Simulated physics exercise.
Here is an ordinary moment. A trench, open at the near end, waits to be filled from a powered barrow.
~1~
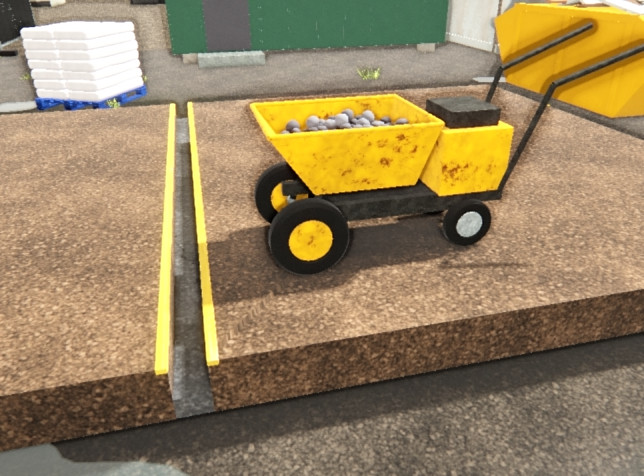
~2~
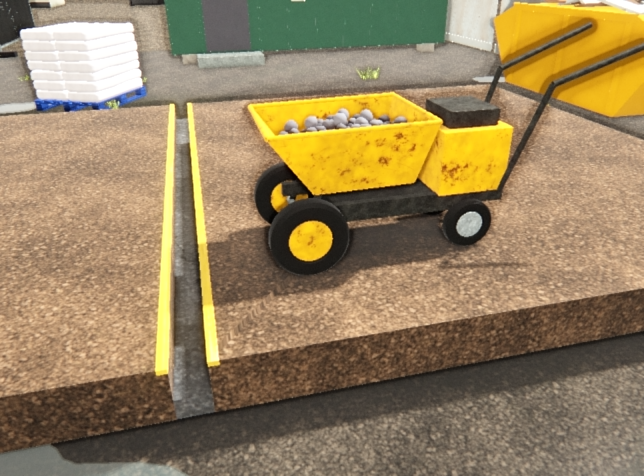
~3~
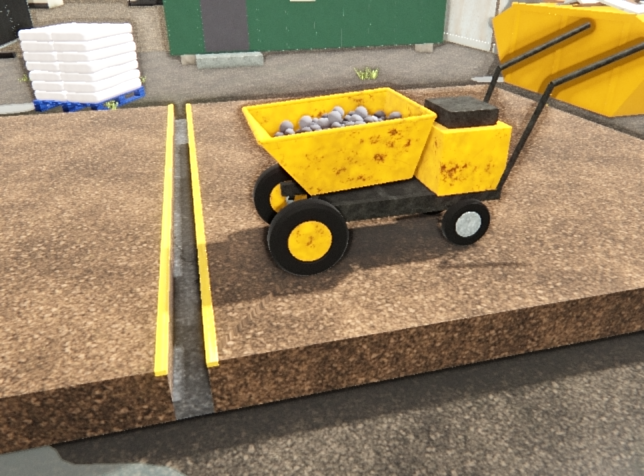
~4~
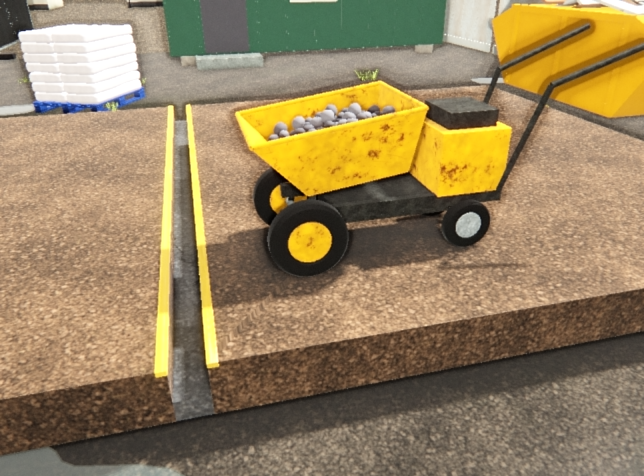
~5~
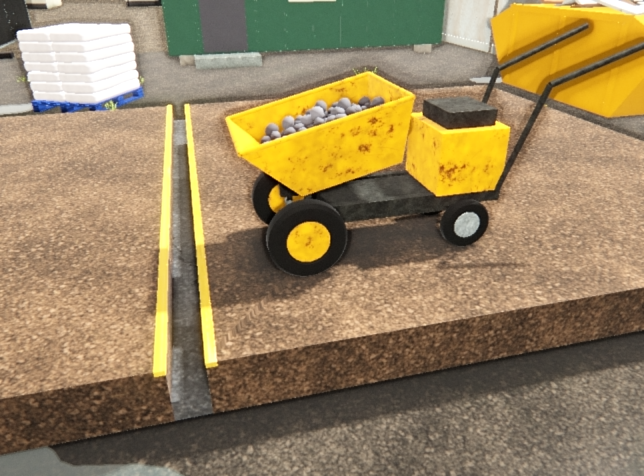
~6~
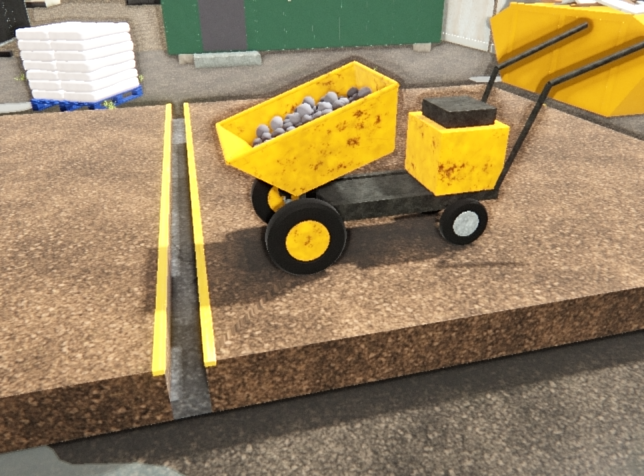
A yellow barrow's skip, loaded with round grey cobbles, tilts gradually leftward beside a narrow trench.
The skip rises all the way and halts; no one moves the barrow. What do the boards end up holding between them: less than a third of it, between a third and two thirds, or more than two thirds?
They hold between a third and two thirds of it.
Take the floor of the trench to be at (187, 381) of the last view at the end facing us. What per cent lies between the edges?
40 %.
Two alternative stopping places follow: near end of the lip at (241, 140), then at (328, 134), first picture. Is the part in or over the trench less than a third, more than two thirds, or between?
Under a third, then between a third and two thirds.
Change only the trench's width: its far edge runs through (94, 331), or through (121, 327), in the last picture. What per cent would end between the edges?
100 and 90 percent.
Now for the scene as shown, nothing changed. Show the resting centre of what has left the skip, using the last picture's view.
At about (169, 258), give or take.
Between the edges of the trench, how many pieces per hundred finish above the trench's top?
About 25 in a hundred.
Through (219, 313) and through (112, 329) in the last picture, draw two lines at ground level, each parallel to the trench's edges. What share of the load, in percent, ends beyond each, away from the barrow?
In order: Near 100 %, then 20 %.
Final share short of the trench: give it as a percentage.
Roughly 5 in a hundred.
Soon after the last picture, skip tipped steeply; all in the skip.
A little later, skip tipped right over; most in the skip; a small part in or heaped over the trench; a small part beyond it; a stray few falling.
Later still, skip tipped right over; a small part in the skip; a stray few short of the trench; about half in or heaped over the trench; about half beyond it.
By the end, skip tipped right over; a stray few short of the trench; about half in or heaped over the trench; about half beyond it.
